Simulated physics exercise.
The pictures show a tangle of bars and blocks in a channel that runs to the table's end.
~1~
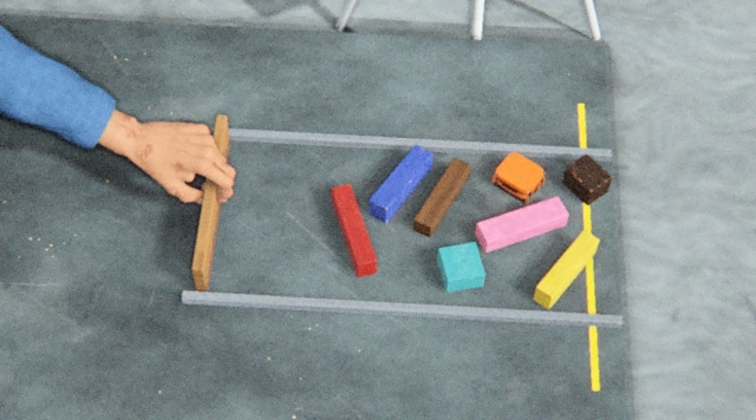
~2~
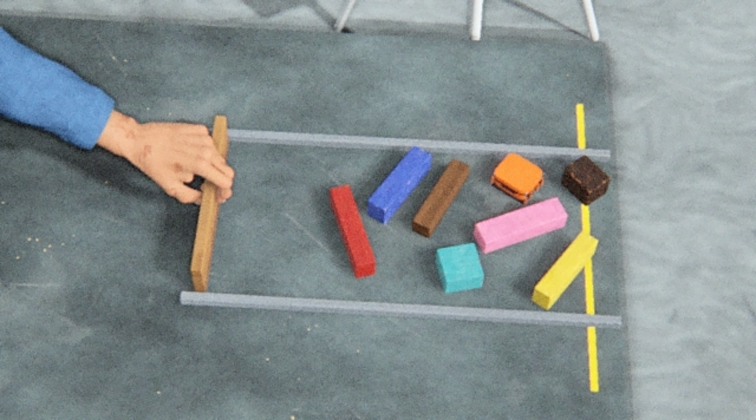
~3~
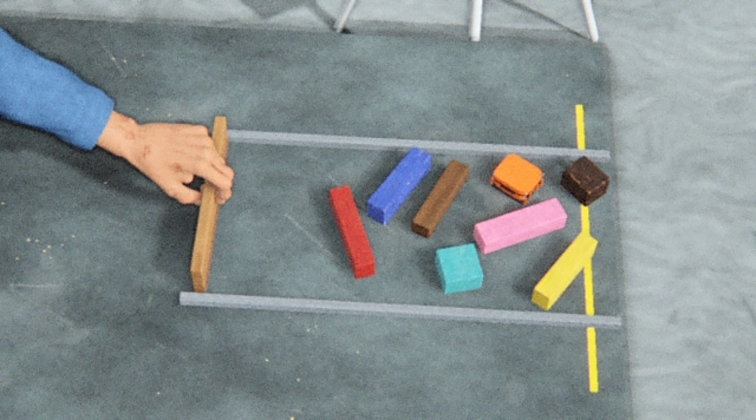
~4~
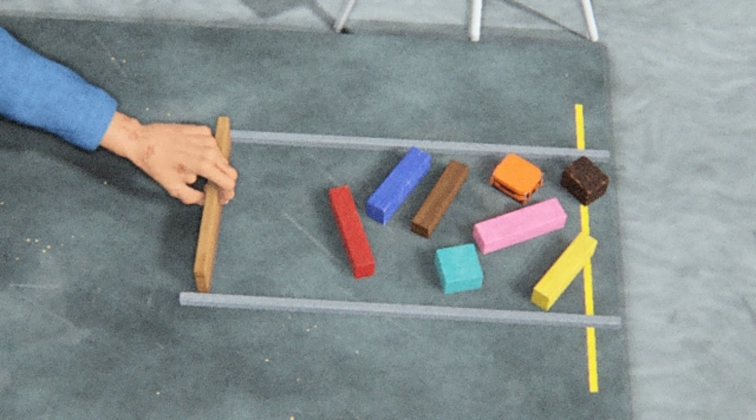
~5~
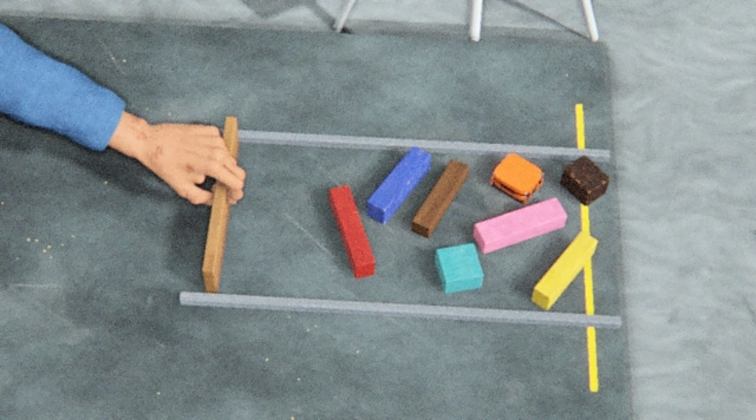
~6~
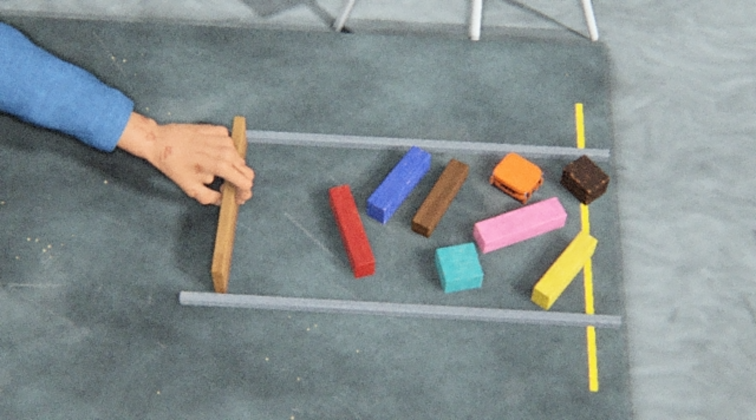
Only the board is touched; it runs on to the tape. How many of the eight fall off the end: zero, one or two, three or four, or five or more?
As it turns out, the number that fall off is five or more.
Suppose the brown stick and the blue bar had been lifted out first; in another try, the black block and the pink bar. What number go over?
Fallen: 4, and 4 in the other try.
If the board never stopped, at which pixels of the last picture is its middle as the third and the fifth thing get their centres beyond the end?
Near (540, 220) and (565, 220).
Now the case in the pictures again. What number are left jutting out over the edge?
1 of them.
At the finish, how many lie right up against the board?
That makes 2.
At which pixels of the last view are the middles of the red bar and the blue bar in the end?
About (598, 247), and the other about (611, 191).
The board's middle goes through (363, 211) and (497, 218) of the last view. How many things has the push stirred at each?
The counts are 2 and 8.
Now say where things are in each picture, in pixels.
Black block (587, 180); yellow bar (567, 269); pink bar (522, 224); board (212, 202); tape (588, 236), in the first frame.
Yellow bar (565, 270); orange case (518, 179), in the second frame.
Pink bar (520, 226); blue bar (399, 185), in the third frame.
Black block (585, 181); turquoise block (458, 269), in the fourth frame.
Yellow bar (565, 271); board (222, 204), in the fifth frame.
Black block (585, 180); yellow bar (564, 270); pink bar (520, 225); board (231, 204); tape (586, 236), in the sixth frame.
Soon after, none off yet; black block at rest near (585, 180); yellow bar at rest near (564, 270); pink bar at rest near (520, 225).
After that, none off yet; black block at rest near (585, 180); yellow bar at rest near (564, 270); pink bar displaced a little near (553, 224).
And then, two off so far; black block on its way down near (639, 228); yellow bar displaced a little near (604, 275); pink bar tilting well over near (641, 248).
In the end, the number that fall off is five or more; gone, brown stick, turquoise block, orange case, pink bar, yellow bar and black block.
